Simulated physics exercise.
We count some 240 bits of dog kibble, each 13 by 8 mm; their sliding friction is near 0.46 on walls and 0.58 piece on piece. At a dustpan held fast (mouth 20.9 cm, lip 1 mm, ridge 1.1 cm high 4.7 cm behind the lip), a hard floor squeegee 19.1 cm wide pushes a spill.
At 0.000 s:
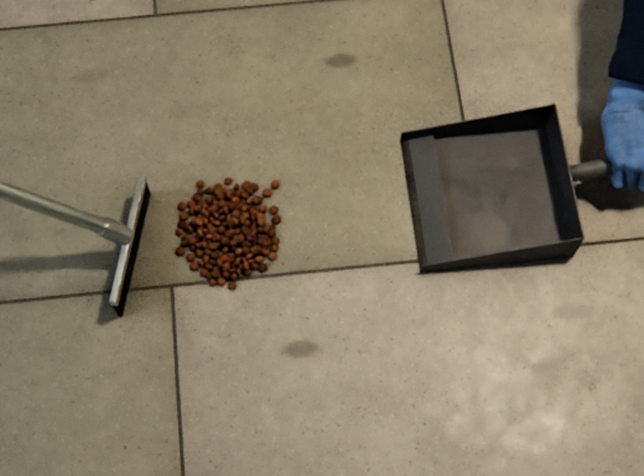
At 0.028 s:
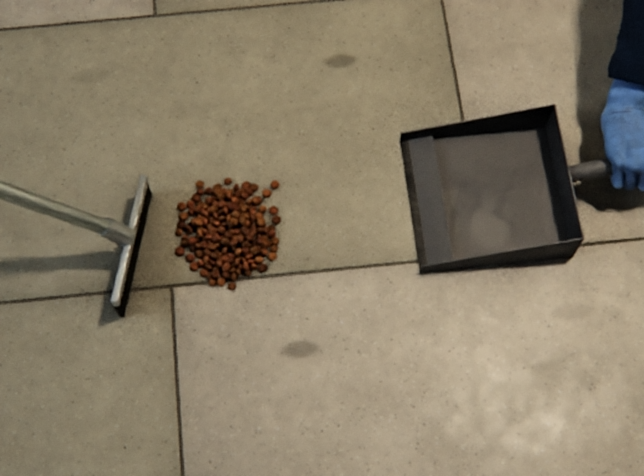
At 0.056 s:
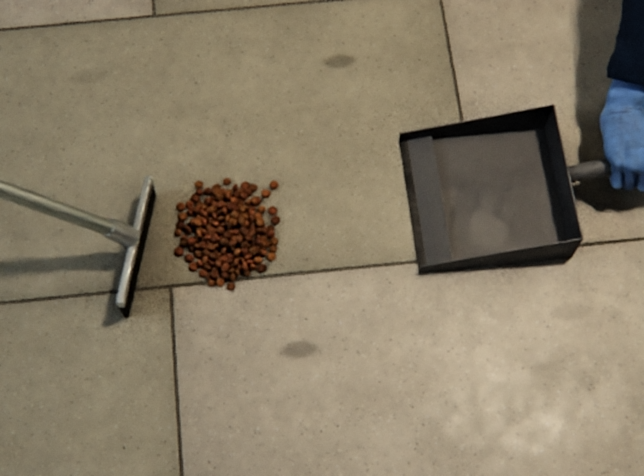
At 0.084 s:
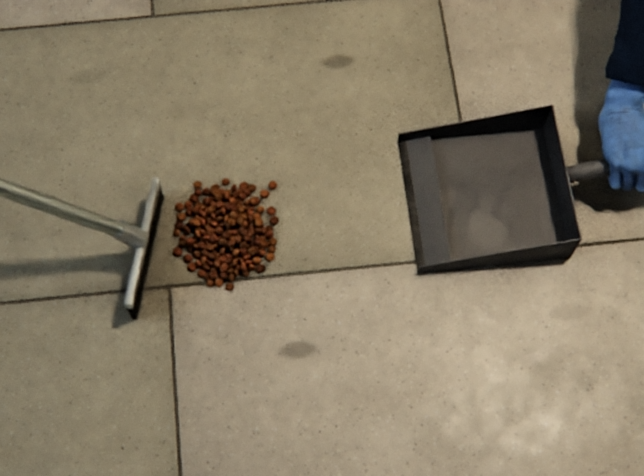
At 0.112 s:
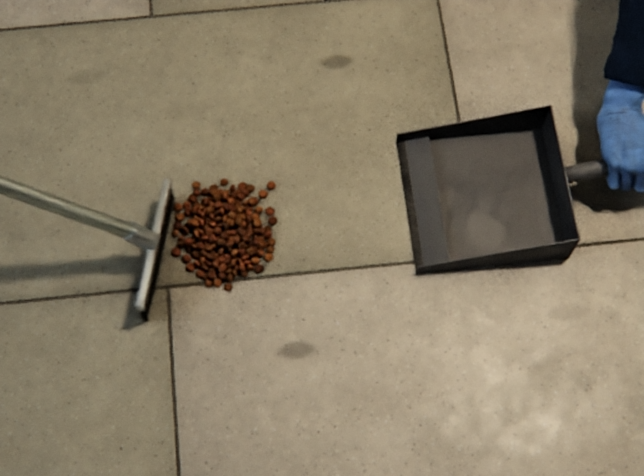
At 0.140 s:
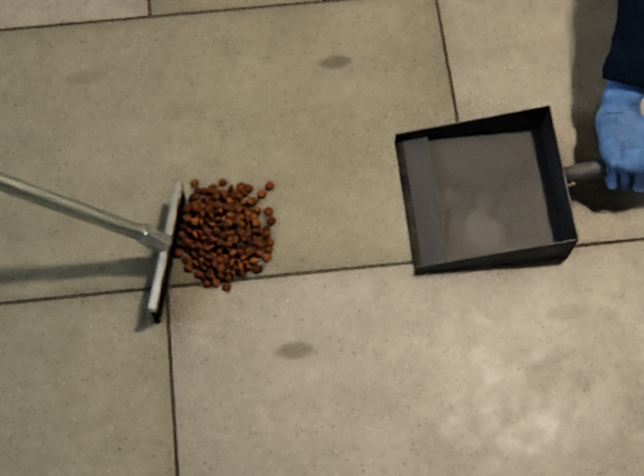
A floor of large grey-beige tiles with dark joints is seen from above at a slight angle. A metal squeegee with a pale pole stands at left beside a round pile of reddish-brown kibble, while a blue-gloved hand grips a black dustpan at right. The squeegee slides a short way right and meets the pile's left edge, nudging some pieces, as the pan stays nearly still.
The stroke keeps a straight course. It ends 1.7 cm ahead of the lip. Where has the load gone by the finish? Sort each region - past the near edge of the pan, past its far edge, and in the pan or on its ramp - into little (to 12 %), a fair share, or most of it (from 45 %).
Near side: A fair share, far side: Little, pan: A fair share.
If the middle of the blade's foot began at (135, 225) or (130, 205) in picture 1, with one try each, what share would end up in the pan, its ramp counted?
25 and 20 per cent, roughly.
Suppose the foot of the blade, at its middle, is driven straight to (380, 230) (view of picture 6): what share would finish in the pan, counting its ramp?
Share caught: Approx. 25 %.
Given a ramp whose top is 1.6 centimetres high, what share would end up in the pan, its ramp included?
Something like 15 per cent, ramp included.
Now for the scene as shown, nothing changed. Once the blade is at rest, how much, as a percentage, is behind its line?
Close to 30 percent.
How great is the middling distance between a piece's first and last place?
Roughly 26 centimetres.
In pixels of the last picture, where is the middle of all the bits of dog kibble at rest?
Estimated resting centre: Around (403, 247).
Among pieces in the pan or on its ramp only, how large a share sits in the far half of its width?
I'd put it at around 0 per cent.
After 0.37 s, middle of the blade 19 cm from the lip; 0 % over the lip, far side 0 %, near side 15 %.
After 0.52 s, middle of the blade 9 cm from the lip; 0 % over the lip, far side 0 %, near side 25 %.
After 0.80 s, middle of the blade 4 cm from the lip; 15 % over the lip, far side 0 %, near side 30 %.
In the end, at 1.3 s, near side 30 %, far side 0 %, pan 15 %, in front of the lip or behind the blade 50 %.
